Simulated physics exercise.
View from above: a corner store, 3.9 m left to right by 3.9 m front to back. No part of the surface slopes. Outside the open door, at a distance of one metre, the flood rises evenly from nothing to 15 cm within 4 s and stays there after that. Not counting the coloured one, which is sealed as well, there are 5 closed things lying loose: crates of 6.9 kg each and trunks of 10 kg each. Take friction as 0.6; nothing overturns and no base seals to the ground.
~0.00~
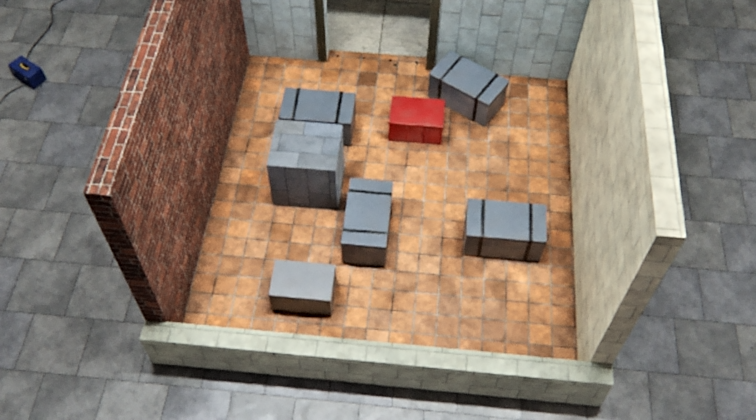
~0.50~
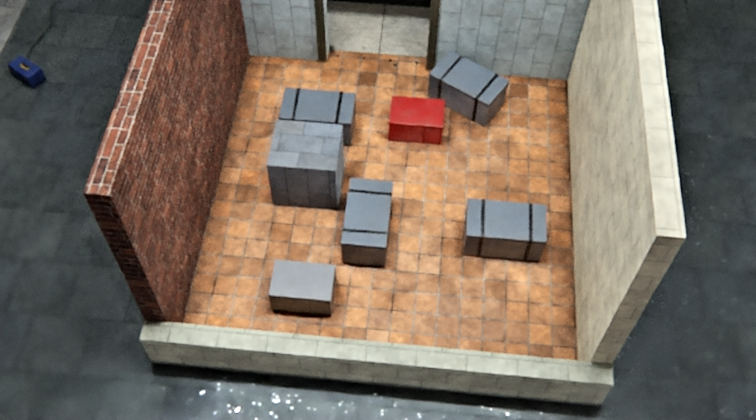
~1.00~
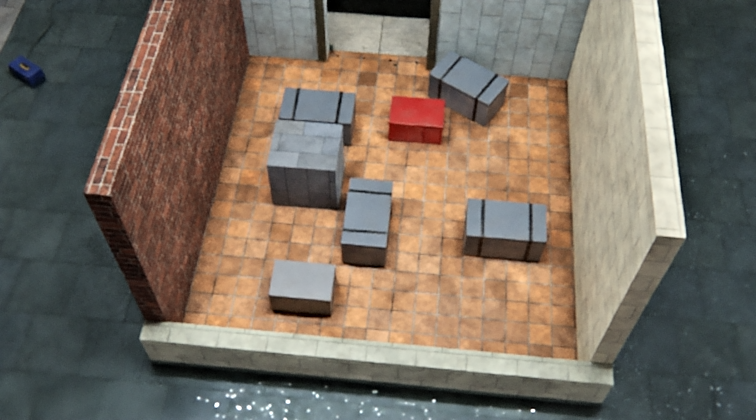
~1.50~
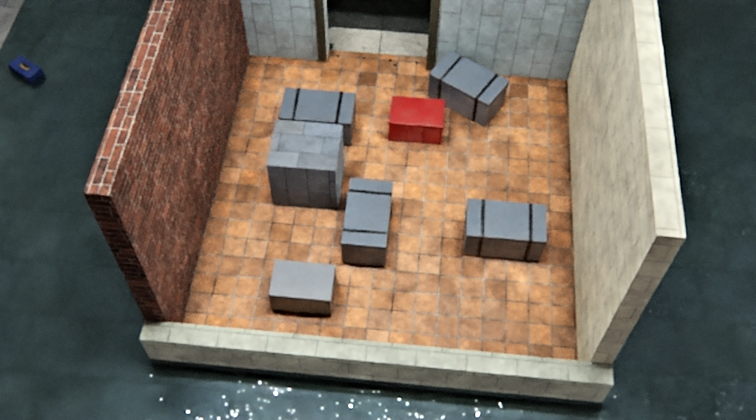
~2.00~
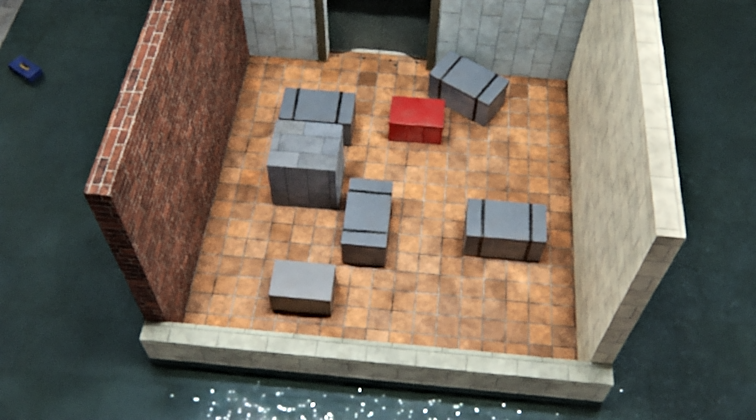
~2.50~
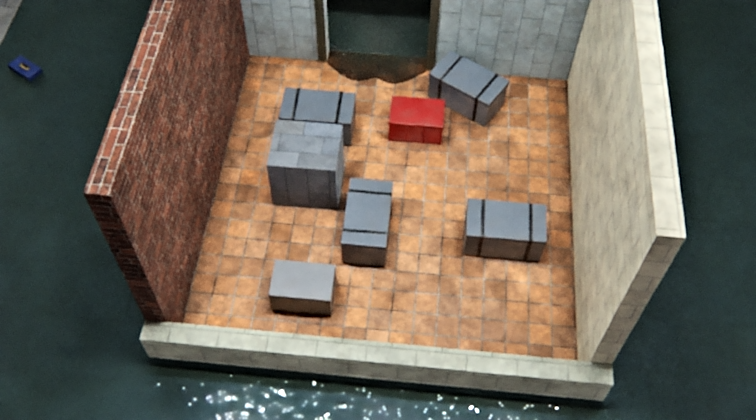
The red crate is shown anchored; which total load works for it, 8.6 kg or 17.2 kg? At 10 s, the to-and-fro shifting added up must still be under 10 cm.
My guess is neither amount suffices.
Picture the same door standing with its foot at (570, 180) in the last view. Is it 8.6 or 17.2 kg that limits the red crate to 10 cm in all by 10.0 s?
With that change, you need the heavier one.
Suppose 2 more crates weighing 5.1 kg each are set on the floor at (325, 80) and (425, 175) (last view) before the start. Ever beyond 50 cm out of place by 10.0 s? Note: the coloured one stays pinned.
In that order: Beyond it, within it.
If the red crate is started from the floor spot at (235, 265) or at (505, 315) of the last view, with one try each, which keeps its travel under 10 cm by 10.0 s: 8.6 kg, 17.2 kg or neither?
Log: Try 1 the heavier pick is required; try 2 the heavier pick is required.
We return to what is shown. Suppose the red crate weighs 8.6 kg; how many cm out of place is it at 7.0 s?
Around 140 centimetres out of place.
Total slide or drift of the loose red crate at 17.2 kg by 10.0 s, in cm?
The total path comes to around 40 cm.
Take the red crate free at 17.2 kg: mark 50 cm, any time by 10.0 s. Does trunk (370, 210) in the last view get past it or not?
I'd say it goes further.
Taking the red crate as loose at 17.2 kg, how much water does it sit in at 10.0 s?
Depth: Approx. 6 cm.
After 3.5 s the red crate would be 0 cm from its start with 8.6 kg and 0 cm from its start with 17.2 kg; 1 cm of water round it then.
After 4.5 s the red crate would be 23 cm from its start with 8.6 kg and 1 cm from its start with 17.2 kg; 5 cm of water round it then.
After 7.0 s the red crate would be 138 cm from its start with 8.6 kg and 26 cm from its start with 17.2 kg; 4 cm of water round it then.
After 10.0 s the red crate would be 192 cm from its start with 8.6 kg and 44 cm from its start with 17.2 kg; 6 cm of water round it then.
